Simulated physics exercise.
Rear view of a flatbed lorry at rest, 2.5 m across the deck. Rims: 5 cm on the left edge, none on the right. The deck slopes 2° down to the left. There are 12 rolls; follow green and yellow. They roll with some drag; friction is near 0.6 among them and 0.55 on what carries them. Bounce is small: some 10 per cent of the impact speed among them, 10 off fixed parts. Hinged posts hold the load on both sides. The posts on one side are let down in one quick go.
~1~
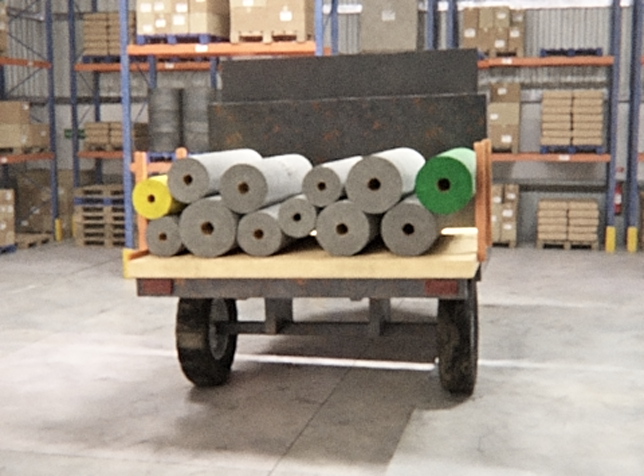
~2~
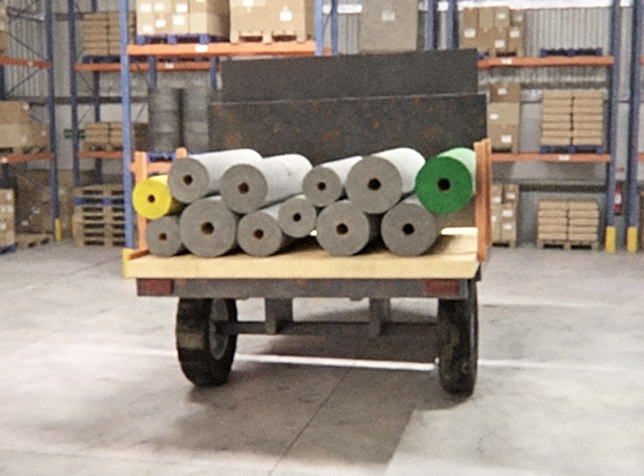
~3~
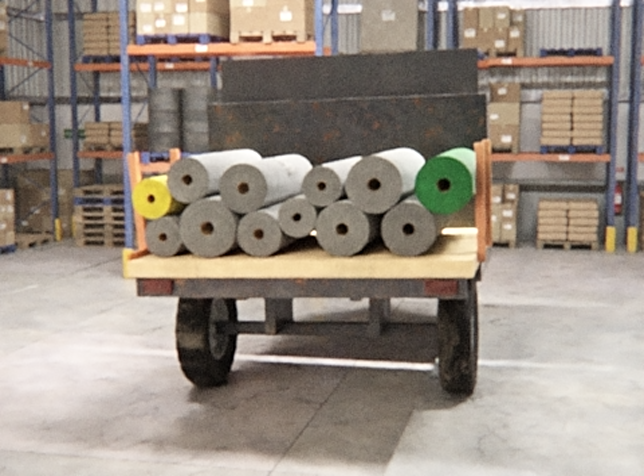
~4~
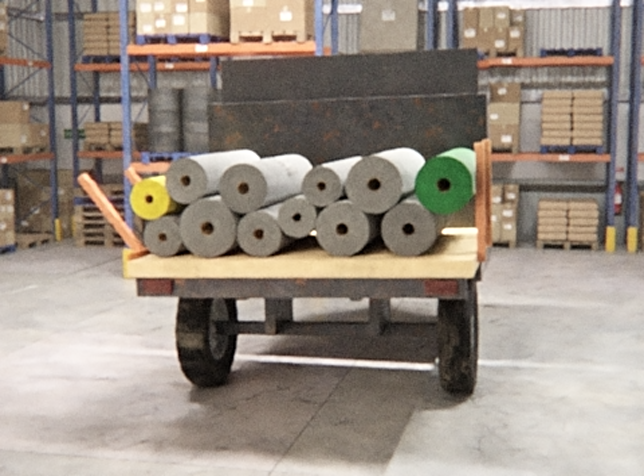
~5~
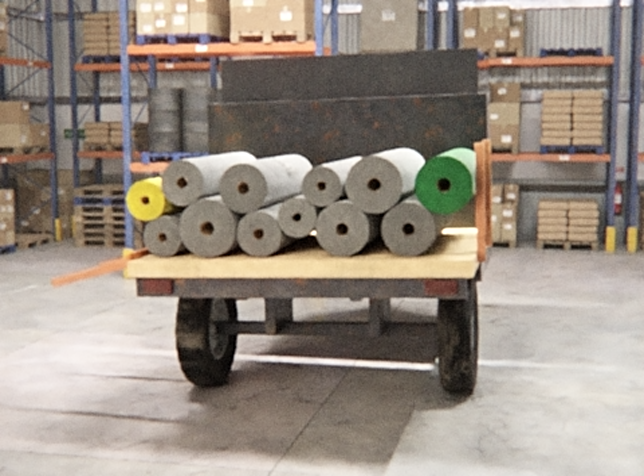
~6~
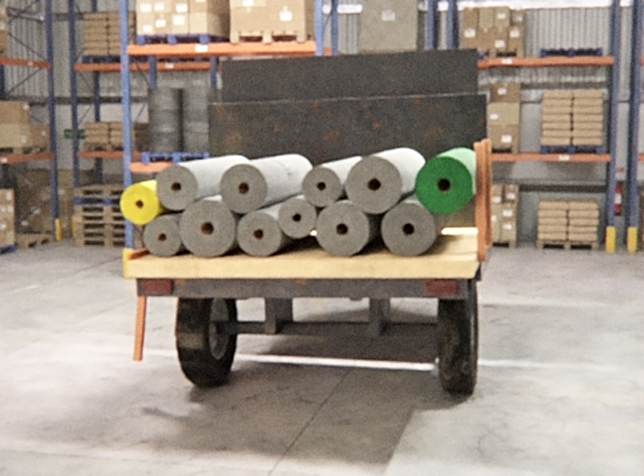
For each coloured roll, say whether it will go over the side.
Green is still aboard, yellow ends on the ground.
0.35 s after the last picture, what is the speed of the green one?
Near 0.0 m/s.
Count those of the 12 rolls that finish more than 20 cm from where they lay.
3 of them.
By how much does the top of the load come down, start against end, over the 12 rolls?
Some 0 cm lower.
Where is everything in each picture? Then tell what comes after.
The first frame shows green (443, 185), yellow (150, 199); sides still shut; the deck slopes 2° down to the left; 5 of the 12 make up the bottom layer.
The second frame shows green (443, 185), yellow (150, 199); sides still shut.
The third frame shows green (443, 185), yellow (150, 199); left posts out by 5°, tip at (133, 159).
The fourth frame shows green (443, 185), yellow (148, 199); left posts out by 35°, tip at (85, 180).
The fifth frame shows green (443, 185), yellow (144, 201); left posts out by 105°, tip at (58, 282).
The sixth frame shows green (443, 185), yellow (138, 204); left posts out by 170°, tip at (139, 355).
Then, 0.4 s past the sixth picture, green is up on others, 20 cm from the right edge; yellow is dropping off the left side; 1 off so far.
Then, 0.6 s past the sixth picture, yellow is dropping off the left side; as before, green; 2 off so far.
Finally (2.8 s after the last picture), green is up on others, 20 cm from the right edge; yellow is down on the left; 2 off so far.
